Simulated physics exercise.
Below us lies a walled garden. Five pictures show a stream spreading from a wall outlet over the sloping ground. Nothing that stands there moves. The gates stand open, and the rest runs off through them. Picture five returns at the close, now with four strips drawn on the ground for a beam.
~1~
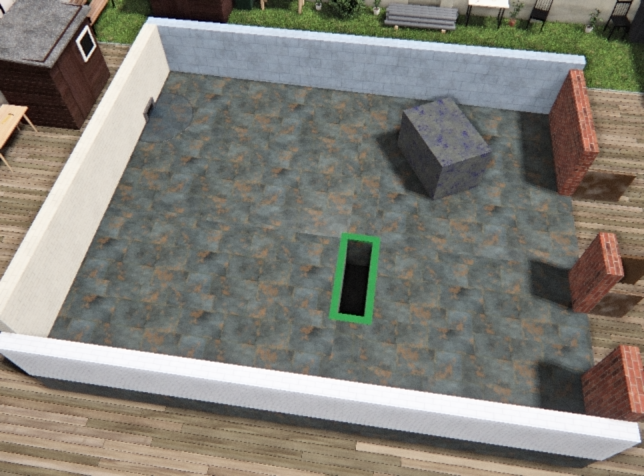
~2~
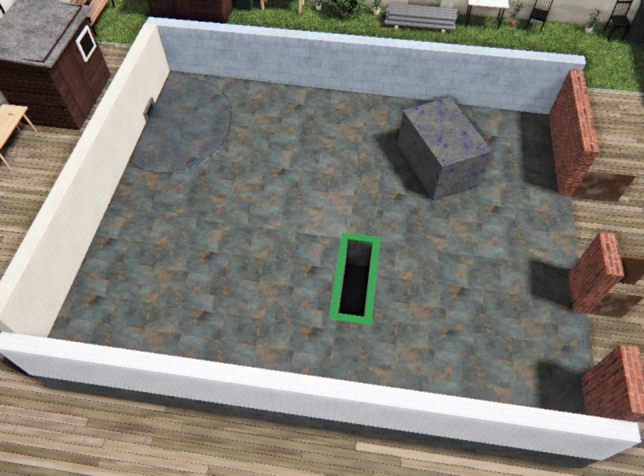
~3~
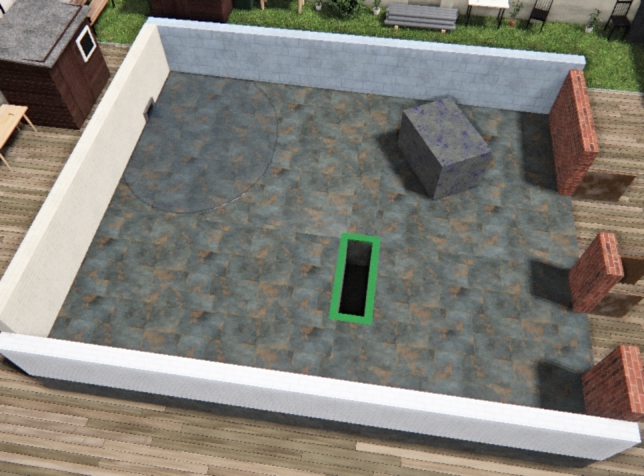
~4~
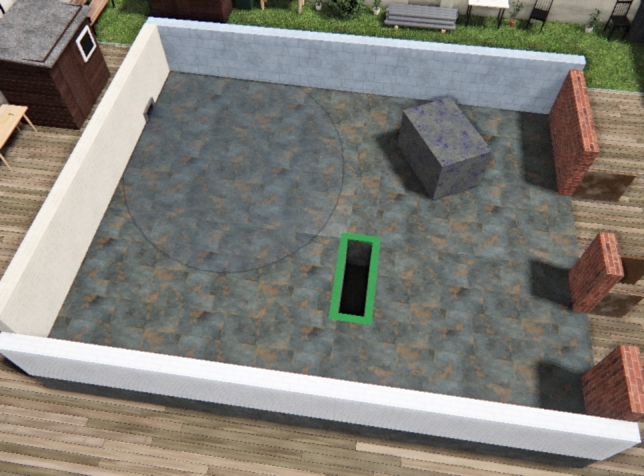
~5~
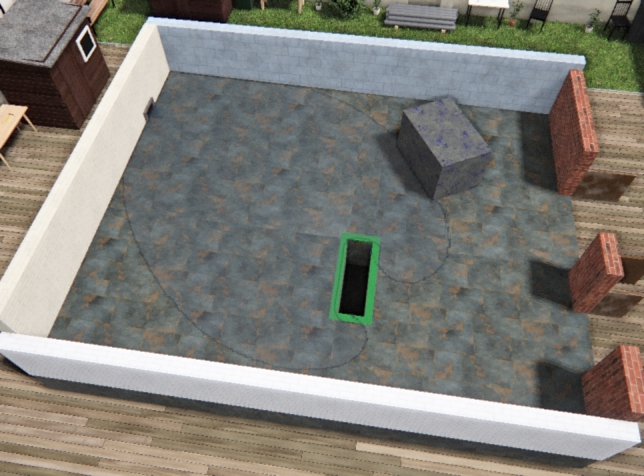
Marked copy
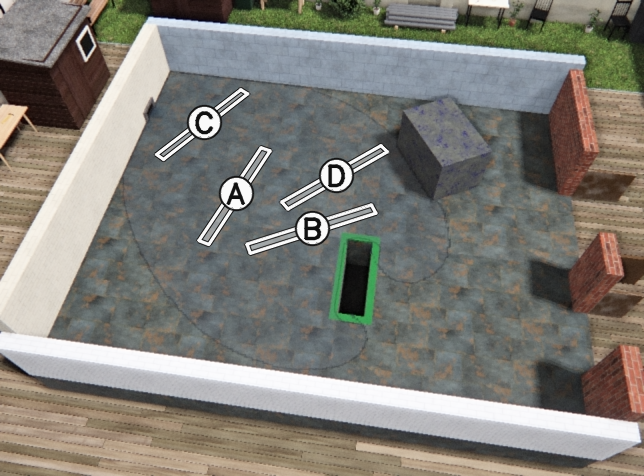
A thin, clear sheet of water spreads from the upper left corner across the mottled slate floor of a walled garden, seen from above by a still camera. A grey-purple block stands at the upper right, a green-rimmed dark drain lies near the middle, and red brick piers flank gaps on the right. The faint curved edge widens rightward and downward, then reaches the drain and block, bending around them.
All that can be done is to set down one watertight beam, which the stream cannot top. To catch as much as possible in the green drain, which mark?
The best position is D.
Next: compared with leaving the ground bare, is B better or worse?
Worse.
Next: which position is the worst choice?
B.
In white, A from (203, 242) to (265, 149); B from (248, 248) to (373, 209); C from (160, 156) to (244, 91); D from (284, 205) to (384, 148).
If A is chosen, about 7 % of the stream goes into the green drain, about 92 % out by the gates.
If B is chosen, next to none of the stream goes into the green drain, about 98 % out by the gates.
If C is chosen, about 8 % of the stream goes into the green drain, about 91 % out by the gates.
If D is chosen, about 21 % of the stream goes into the green drain, about 78 % out by the gates.
